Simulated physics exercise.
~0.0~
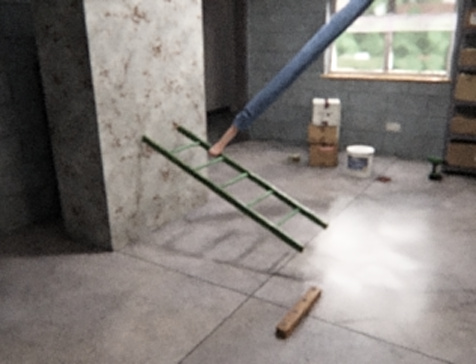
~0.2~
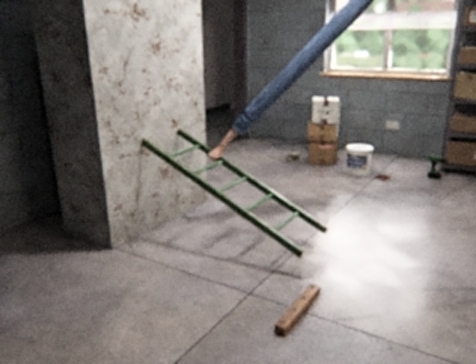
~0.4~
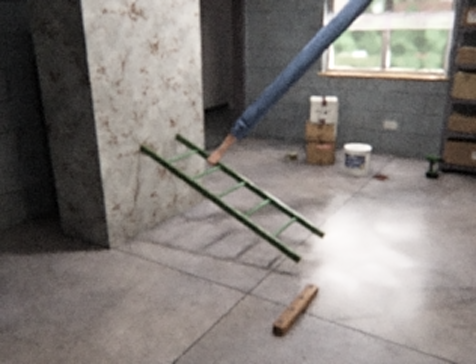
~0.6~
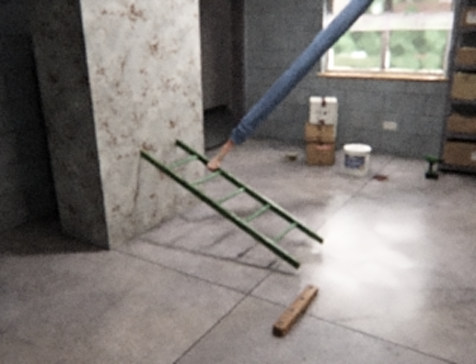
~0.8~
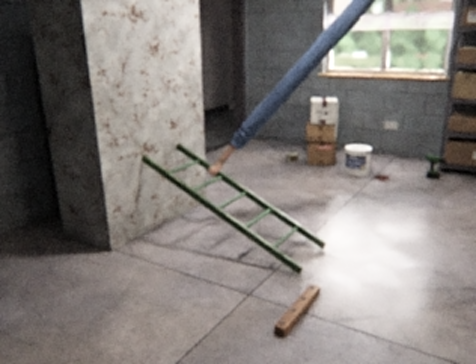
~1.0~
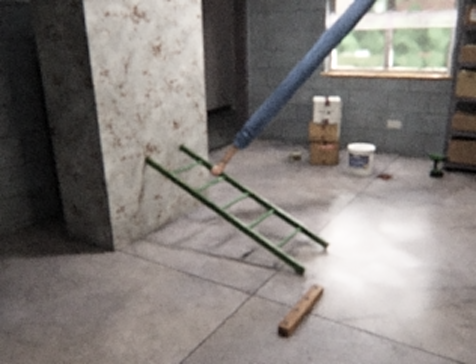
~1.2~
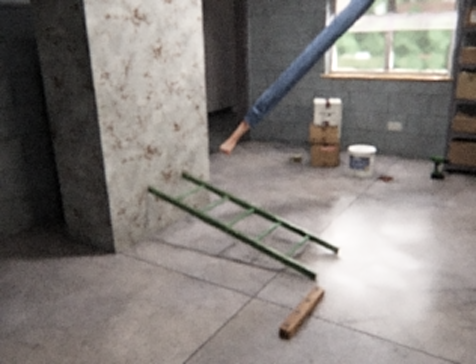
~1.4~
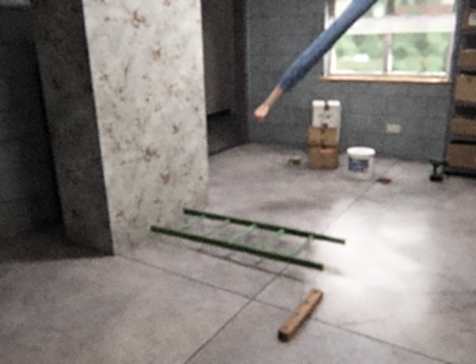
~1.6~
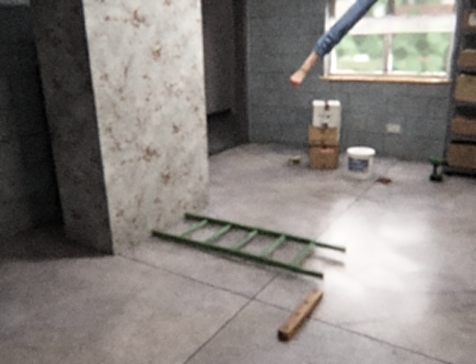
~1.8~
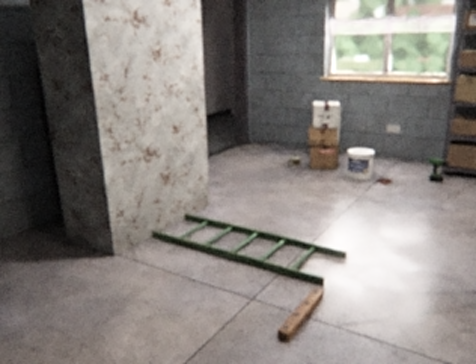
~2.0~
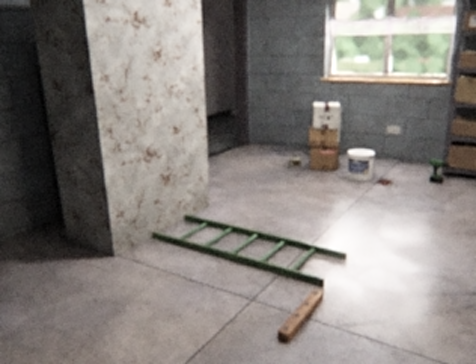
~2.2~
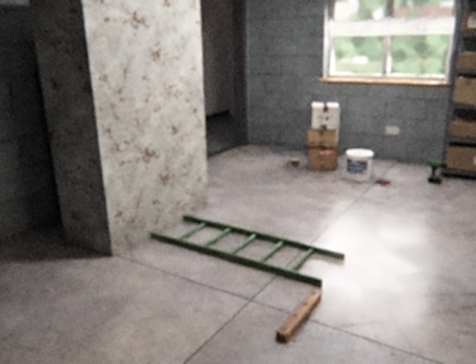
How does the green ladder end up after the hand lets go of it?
The ladder gives way at the feet and drops, ending up lying flat on the floor beside the pillar.
